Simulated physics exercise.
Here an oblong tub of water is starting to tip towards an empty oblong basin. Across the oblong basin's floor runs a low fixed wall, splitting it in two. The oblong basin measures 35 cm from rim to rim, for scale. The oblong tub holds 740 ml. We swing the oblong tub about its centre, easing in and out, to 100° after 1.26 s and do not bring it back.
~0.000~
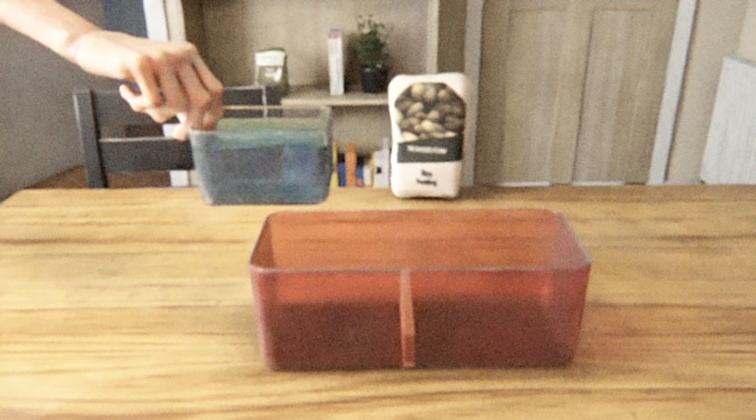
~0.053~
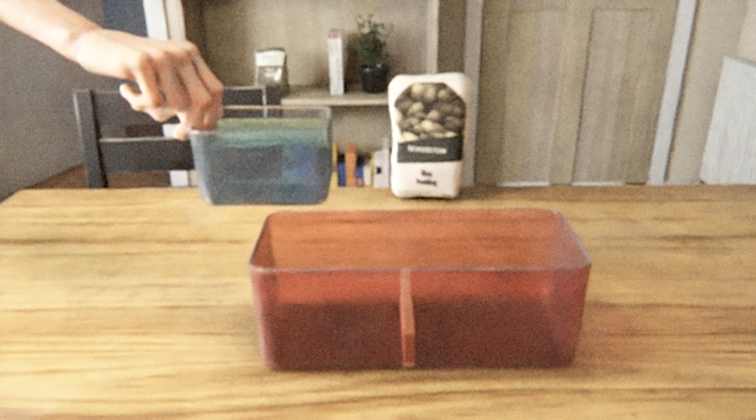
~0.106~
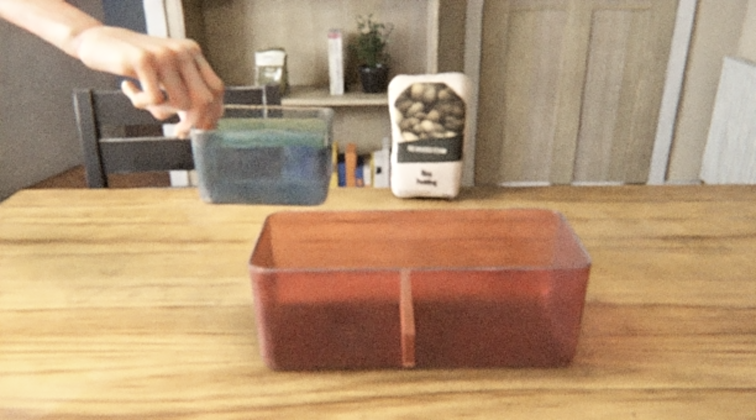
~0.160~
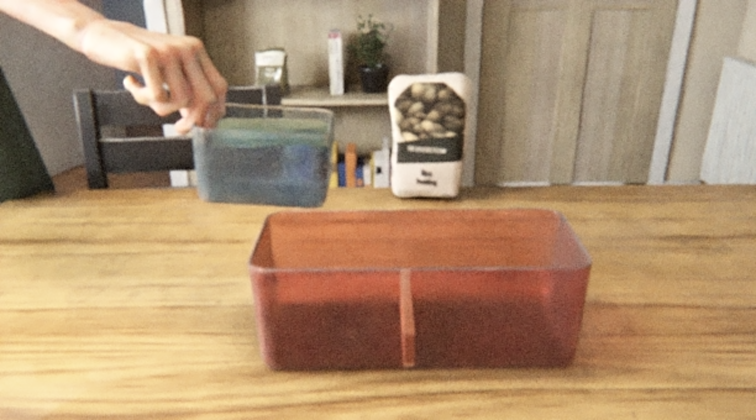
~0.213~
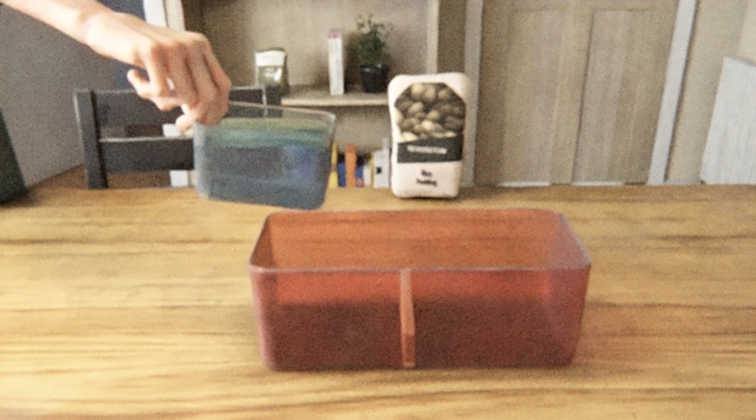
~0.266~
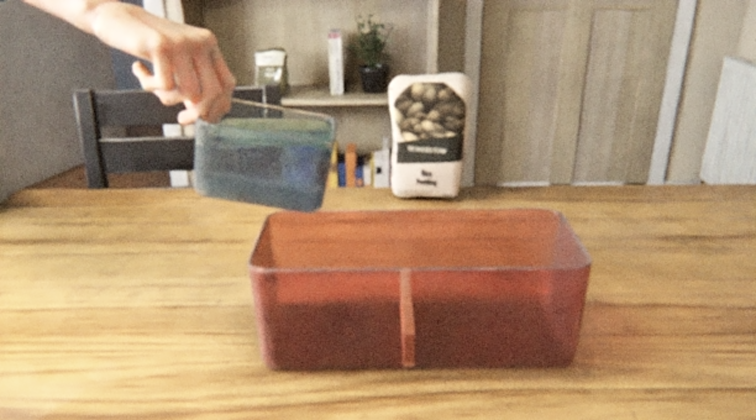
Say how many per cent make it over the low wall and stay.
About 43 per cent makes it over and stays.
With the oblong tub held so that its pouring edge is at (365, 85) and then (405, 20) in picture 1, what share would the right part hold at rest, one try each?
Around 75 per cent first, around 90 per cent next.
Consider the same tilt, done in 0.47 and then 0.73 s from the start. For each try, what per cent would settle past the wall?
The first try gives 15 percent and the second 30 percent.
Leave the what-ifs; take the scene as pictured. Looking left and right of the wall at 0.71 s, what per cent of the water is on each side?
Lab note: Left near 10 %, right near 7.
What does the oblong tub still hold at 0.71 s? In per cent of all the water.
Near 58 in a hundred.
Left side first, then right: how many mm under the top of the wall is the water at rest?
Left side: Around 24 mm. Right side: Around 30 mm.
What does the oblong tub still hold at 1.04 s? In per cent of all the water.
Close to 14 percent of the whole amount.
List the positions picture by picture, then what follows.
Tilt 0°; pouring edge (329, 120); surface from (205, 130) to (328, 129); the oblong basin's rim runs from (259, 239) to (575, 237); the wall's top is at (407, 301), in the first picture.
Tilt 0°; pouring edge (329, 121); surface from (205, 129) to (328, 129), in the second picture.
Tilt 2°; pouring edge (330, 122); surface from (207, 129) to (329, 129), in the third picture.
Tilt 4°; pouring edge (331, 125); surface from (206, 130) to (330, 129), in the fourth picture.
Tilt 7°; pouring edge (333, 128); surface from (207, 129) to (331, 130), in the fifth picture.
Tilt 11°; pouring edge (335, 132); surface from (208, 130) to (333, 130), in the sixth picture.
After 0.71 s the tilt is 60° and 59 per cent is still to pour, 11 is left of the wall and 7 right of it.
After 1.04 s the tilt is 93° and 14 per cent is still to pour, 39 is left of the wall and 43 right of it.
After 1.39 s the tilt is 100° and 2 per cent is still to pour, 54 is left of the wall and 43 right of it.
After 1.76 s the tilt is 100° and 0 per cent is still to pour, 56 is left of the wall and 43 right of it.
In the end 56 per cent lies left of the wall, 43 right of it and 0 outside.
